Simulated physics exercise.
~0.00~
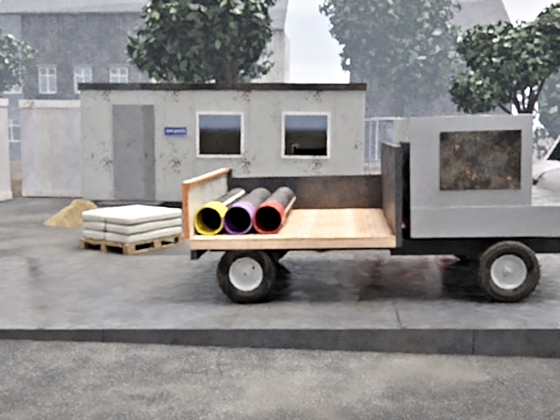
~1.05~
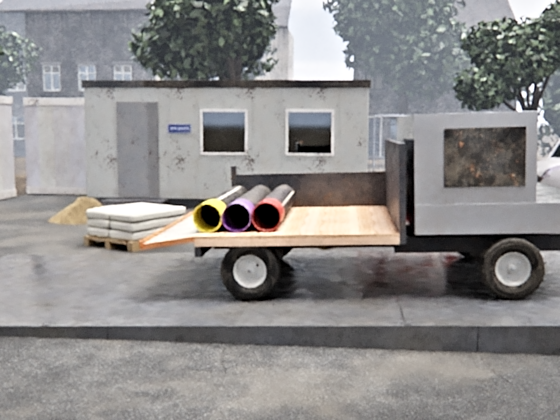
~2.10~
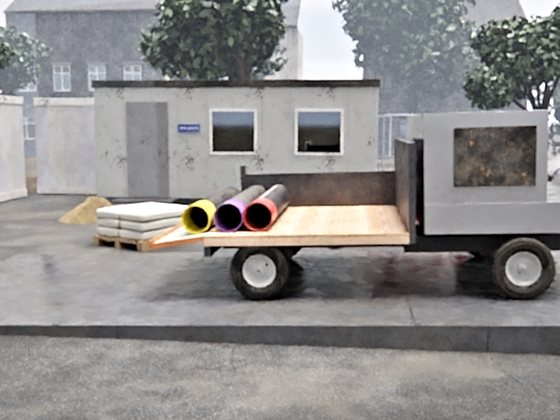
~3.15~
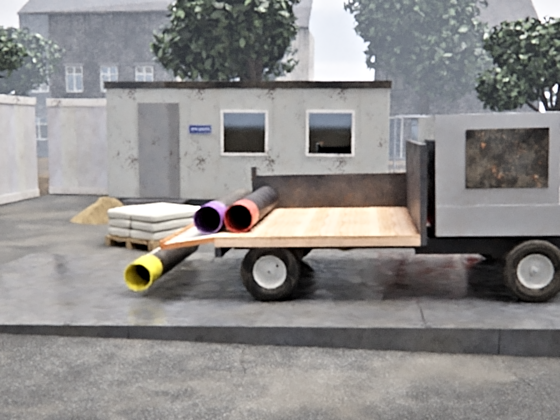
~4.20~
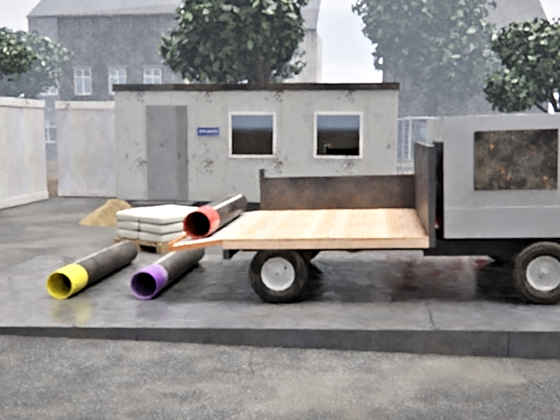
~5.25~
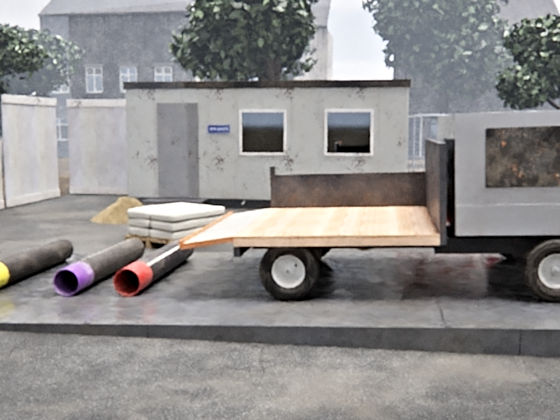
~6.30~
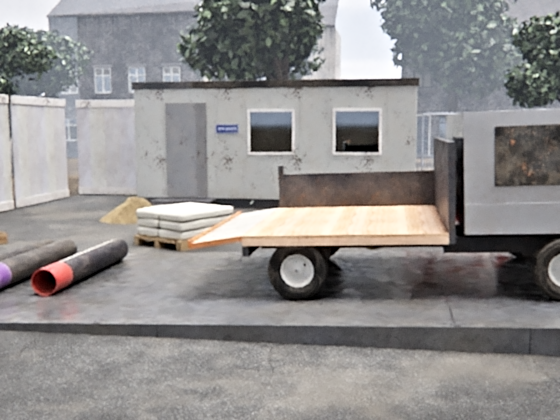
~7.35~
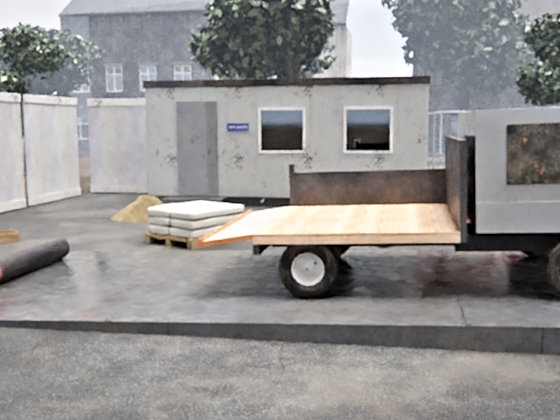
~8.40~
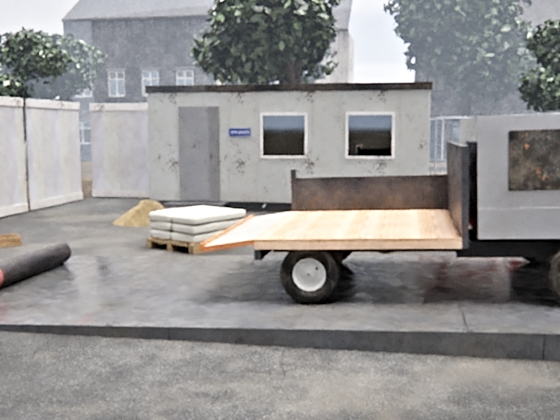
Three dark pipes with yellow, purple and red ends lie side by side at the left end of a parked truck's wooden bed, in front of a grey cabin and a pallet of white sacks. The tailgate swings down to the left, and the pipes begin rolling toward it. Yellow crosses it first and drops to the ground, then purple follows, with red close behind. All three roll away leftward across the wet pavement as the view shifts slightly left. Yellow and purple pass out of sight, leaving red lying partly visible at the left edge and the bed empty.
